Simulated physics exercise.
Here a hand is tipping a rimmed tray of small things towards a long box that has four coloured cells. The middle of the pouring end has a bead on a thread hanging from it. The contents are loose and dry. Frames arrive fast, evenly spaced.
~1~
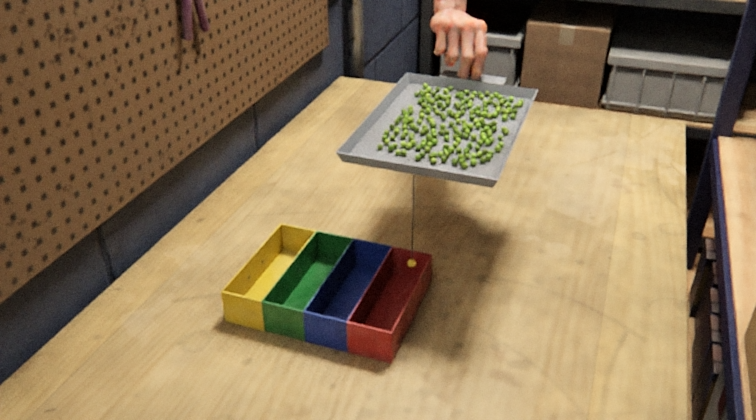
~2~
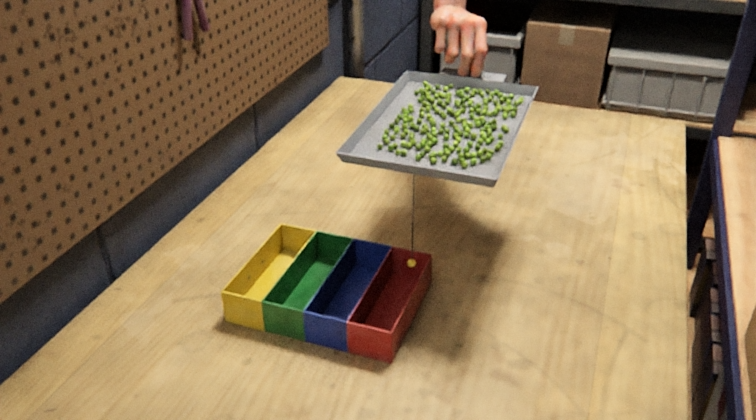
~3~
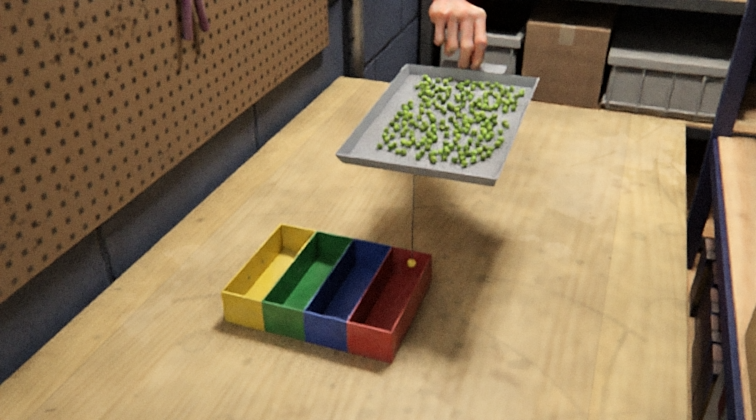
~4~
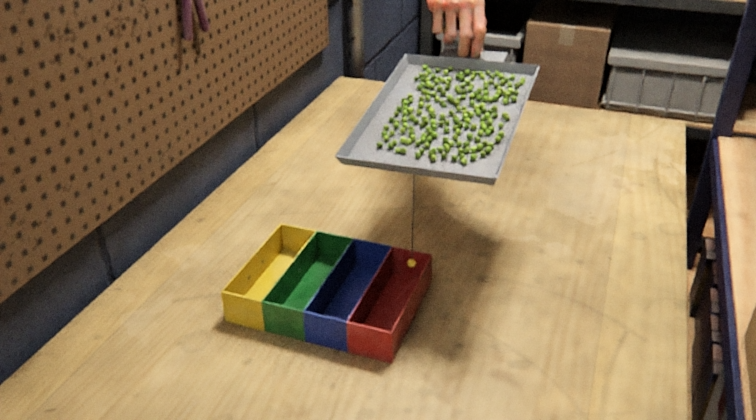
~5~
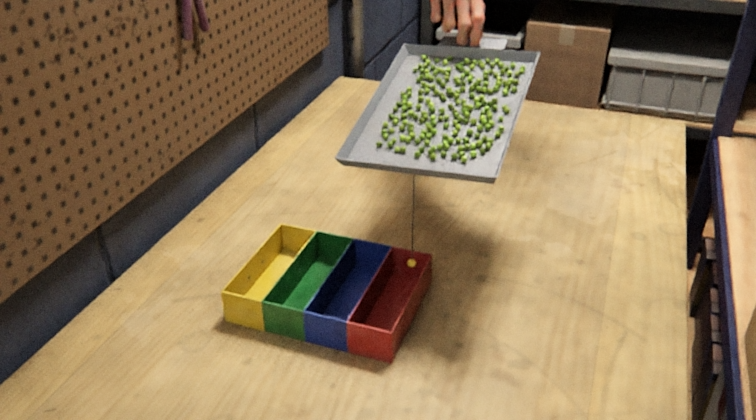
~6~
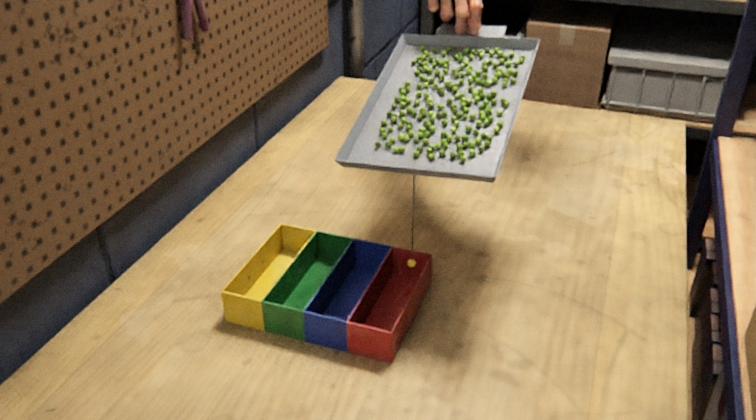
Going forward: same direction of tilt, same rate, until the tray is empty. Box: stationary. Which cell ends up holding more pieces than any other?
The blue cell ends up holding the most.
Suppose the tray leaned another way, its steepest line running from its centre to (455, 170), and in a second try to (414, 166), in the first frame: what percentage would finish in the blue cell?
First case around 0 per cent, second case 30 per cent.
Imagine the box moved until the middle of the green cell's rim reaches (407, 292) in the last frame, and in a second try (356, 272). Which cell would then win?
The first time it is the yellow one, and the second time it is the cell in green.
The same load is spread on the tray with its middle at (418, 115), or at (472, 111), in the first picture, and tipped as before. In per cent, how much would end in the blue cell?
The first start yields 50 per cent, the second 40 per cent.
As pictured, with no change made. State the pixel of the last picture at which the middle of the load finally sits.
Around (348, 308), give or take.
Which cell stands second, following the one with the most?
Place 2: The cell in red.
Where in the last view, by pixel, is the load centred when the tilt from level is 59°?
Mark it at roughly (374, 167) in the final frame.
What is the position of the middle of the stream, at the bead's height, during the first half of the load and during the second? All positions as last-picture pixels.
Earlier half at (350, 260), later half at (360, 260).
Shortly afterwards, tray tipped steeply; the bulk on the tray; a little in the blue cell; a little in the green cell; only a few in the red cell; only a few in the yellow cell; a little falling or outside the box.
Next, tray tipped right over; only a few on the tray; near a third in the blue cell; near a quarter in the red cell; a little in the green cell; near a quarter falling or outside the box.
Some moments later, tray tipped past a quarter turn; near half in the blue cell; near a quarter in the red cell; near a quarter in the green cell; only a few in the yellow cell; only a few falling or outside the box.
In the end, tray tipped past a quarter turn; near half in the blue cell; near a quarter in the red cell; near a quarter in the green cell; only a few in the yellow cell; only a few outside the box.
